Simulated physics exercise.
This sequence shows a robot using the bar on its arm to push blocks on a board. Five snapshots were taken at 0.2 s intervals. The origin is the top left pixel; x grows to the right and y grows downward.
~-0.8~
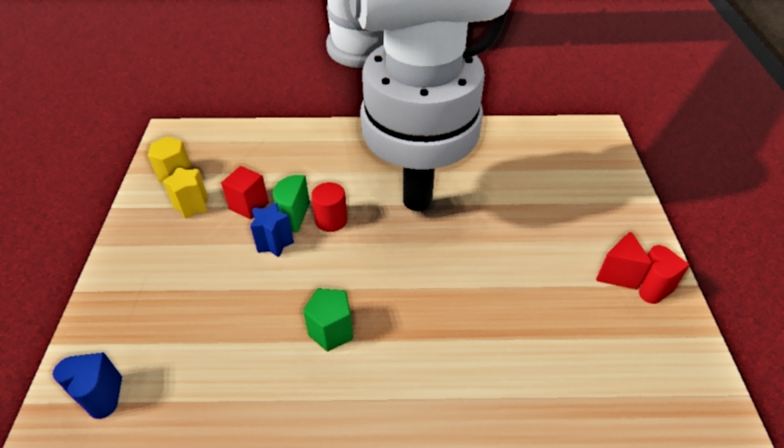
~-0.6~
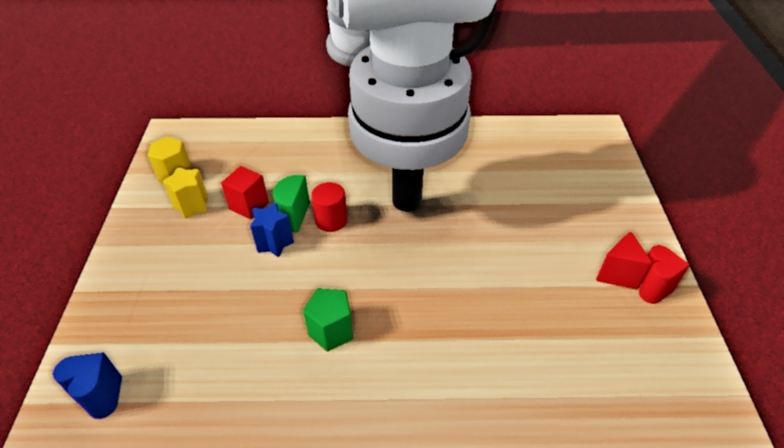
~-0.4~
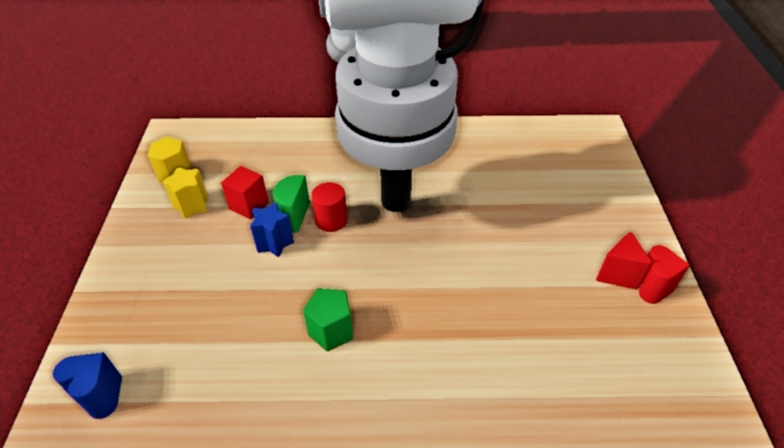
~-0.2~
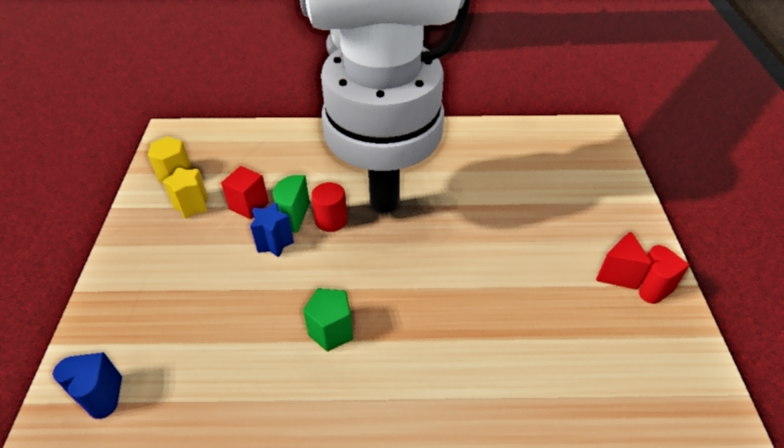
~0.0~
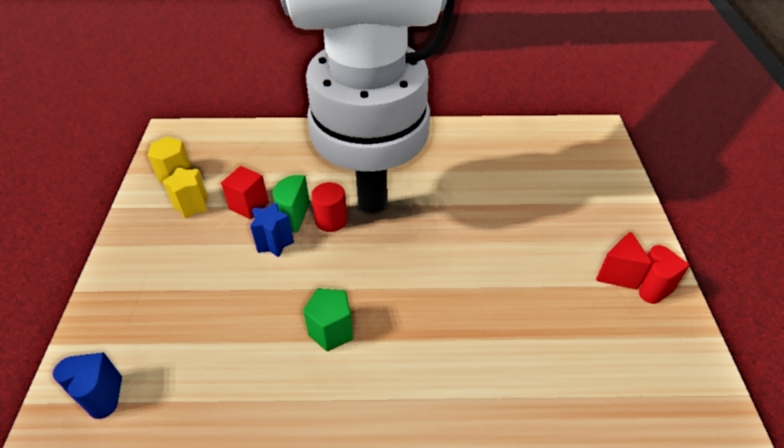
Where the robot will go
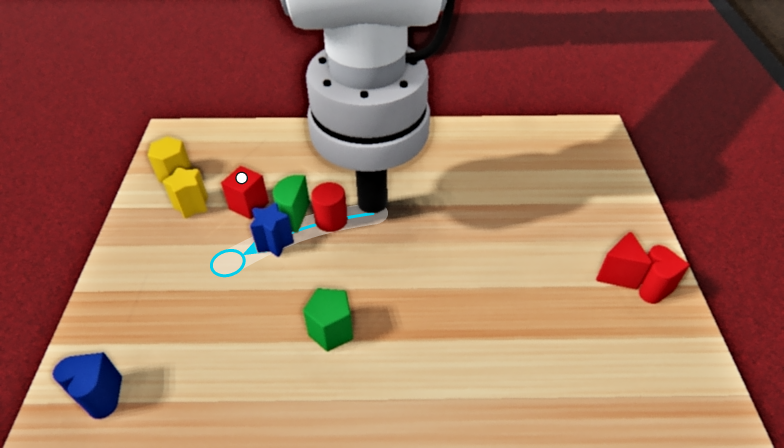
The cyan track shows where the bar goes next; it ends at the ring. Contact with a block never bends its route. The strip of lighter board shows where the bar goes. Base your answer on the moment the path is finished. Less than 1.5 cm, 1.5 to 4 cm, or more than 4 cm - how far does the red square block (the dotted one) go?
Between 1.5 and 4 cm.
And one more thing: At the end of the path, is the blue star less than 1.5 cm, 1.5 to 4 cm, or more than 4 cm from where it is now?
Of the three bands, it's over 4 cm.
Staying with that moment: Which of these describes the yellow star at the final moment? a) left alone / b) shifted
It's a.
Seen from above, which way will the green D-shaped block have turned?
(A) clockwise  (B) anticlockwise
The answer is A.
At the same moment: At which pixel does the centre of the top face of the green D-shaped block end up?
That would be at about pixel (245, 183).
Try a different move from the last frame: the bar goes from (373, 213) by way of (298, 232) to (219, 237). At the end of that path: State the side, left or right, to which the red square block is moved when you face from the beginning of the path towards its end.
It shifts rightward.
Drawn move, from (373, 213) over (300, 230) to (228, 263); the dot is on the red square block.
On the path given first. One third of the way, bar at (322, 212); blue star at (260, 219), turned 30° anticlockwise; green D-shaped block at (266, 186), turned 30° clockwise; red circle at (286, 198).
Two thirds of the way, bar at (273, 229); red square block at (226, 168); blue star at (242, 229), turned 70° anticlockwise; green D-shaped block at (246, 183), turned 65° clockwise; red circle at (238, 204).
At the end, bar at (224, 253); yellow star still; red square block at (226, 168); blue star at (192, 255), turned 85° anticlockwise; green D-shaped block at (245, 183), turned 65° clockwise; red circle at (221, 207).
